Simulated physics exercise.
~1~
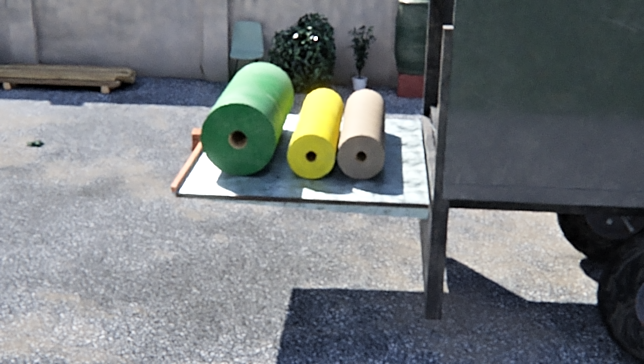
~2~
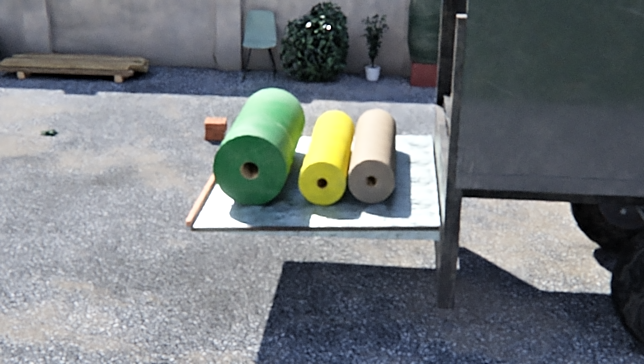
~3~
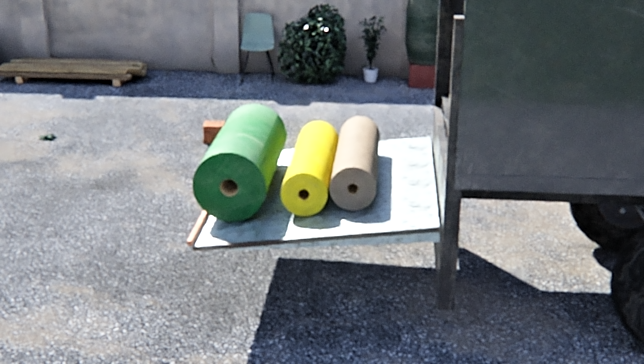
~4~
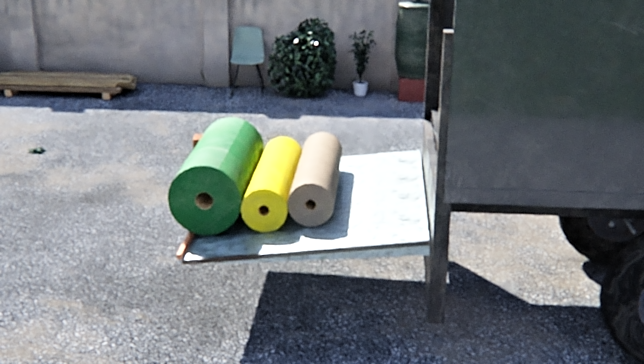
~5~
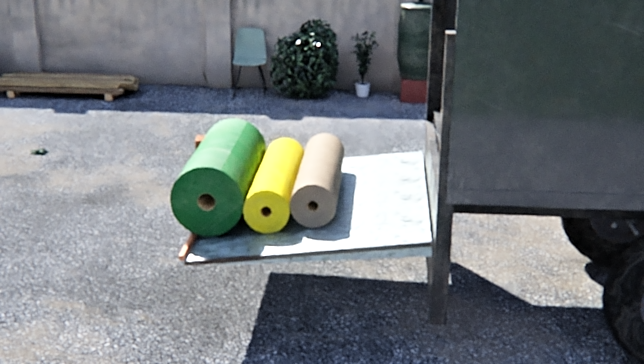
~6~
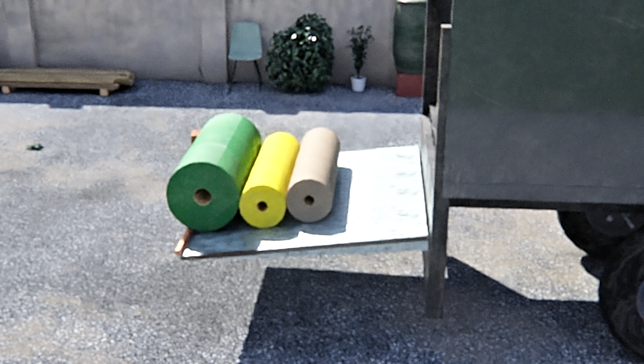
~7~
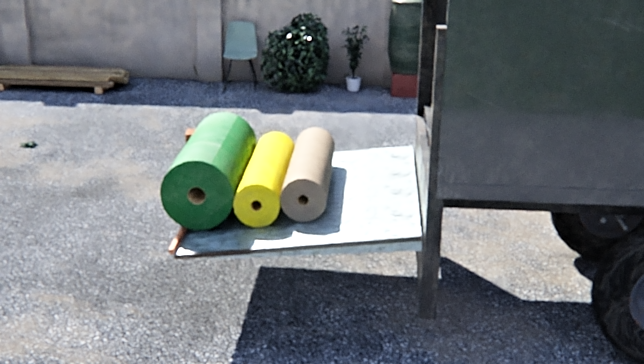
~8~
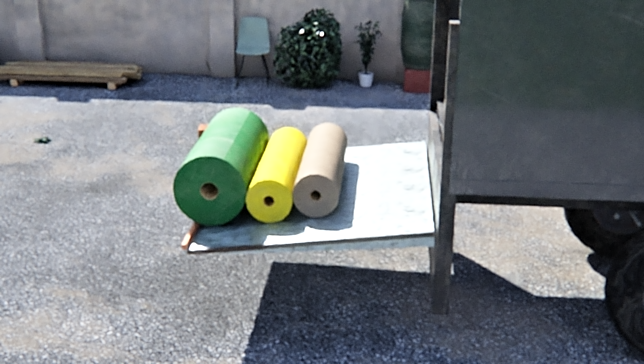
The clip opens on a sunlit yard, where a large green roll, a yellow roll and a tan roll lie side by side on the lift platform at the back of a dark lorry. The platform comes down a little while the hand-held view sways slightly. Its outer end then tips downwards, and the rolls start rolling left, away from the lorry. The green roll comes to rest by the stop at the outer edge, with the yellow and tan ones close beside it. The platform stays tilted, and all three rolls remain on it.
